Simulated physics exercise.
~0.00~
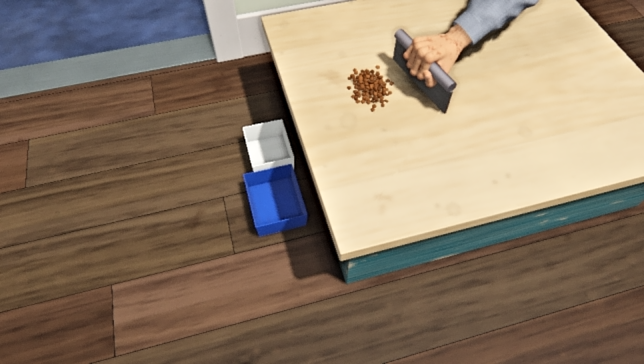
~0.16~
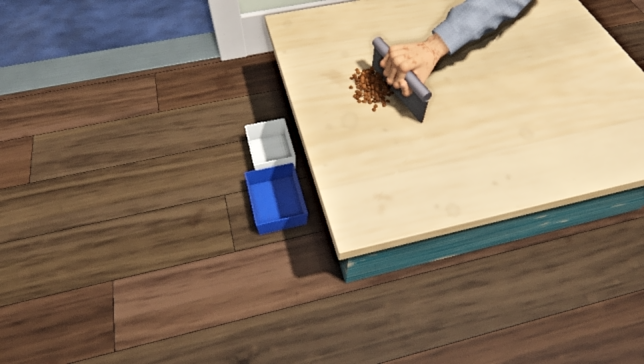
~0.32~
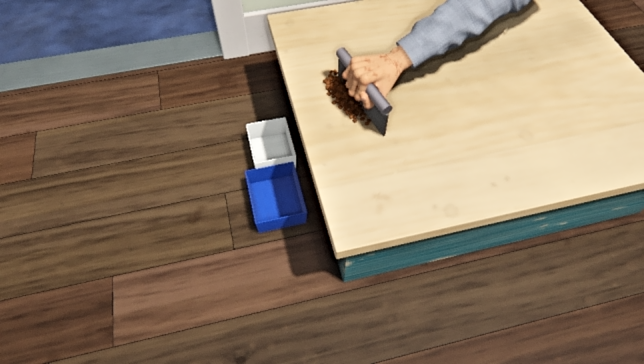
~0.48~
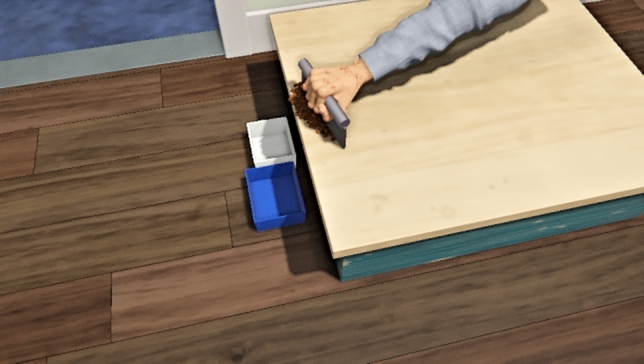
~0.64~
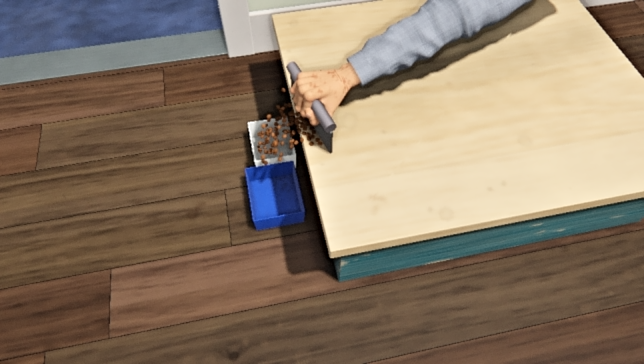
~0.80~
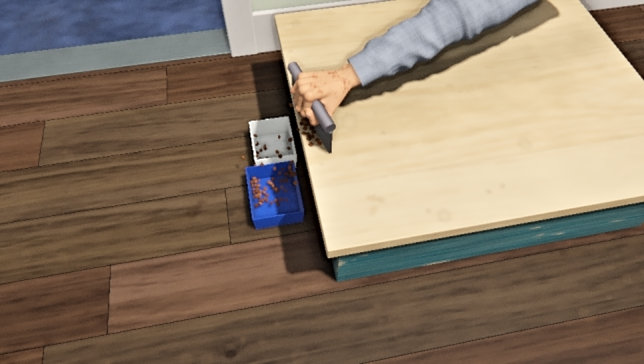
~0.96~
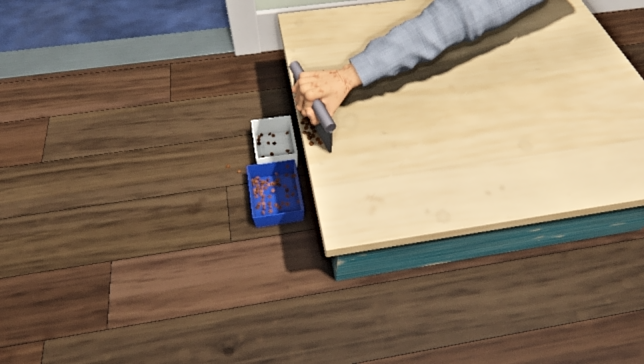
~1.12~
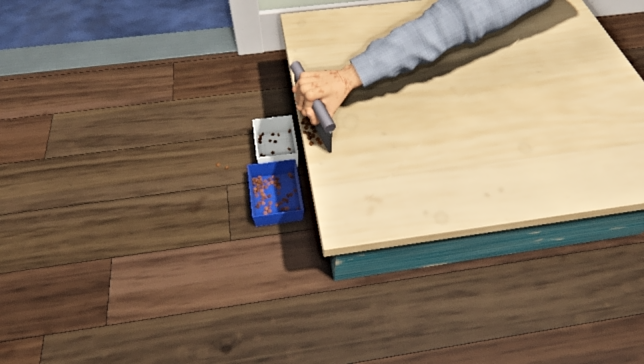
A hand in a grey-blue sleeve grips a dark scraper on a pale wooden tabletop with teal sides, seen from above at an angle over a brown plank floor. A small heap of reddish-brown kibble lies to the left of the blade, while a white tin and a blue tin sit below the table's left edge. The scraper slides left, reaches the heap and pushes it to the edge, where the hand stops. Pieces spill over and drop toward both tins. Finally, about half rest in the blue tin, fewer in the white one, and some remain on top beside the still blade.
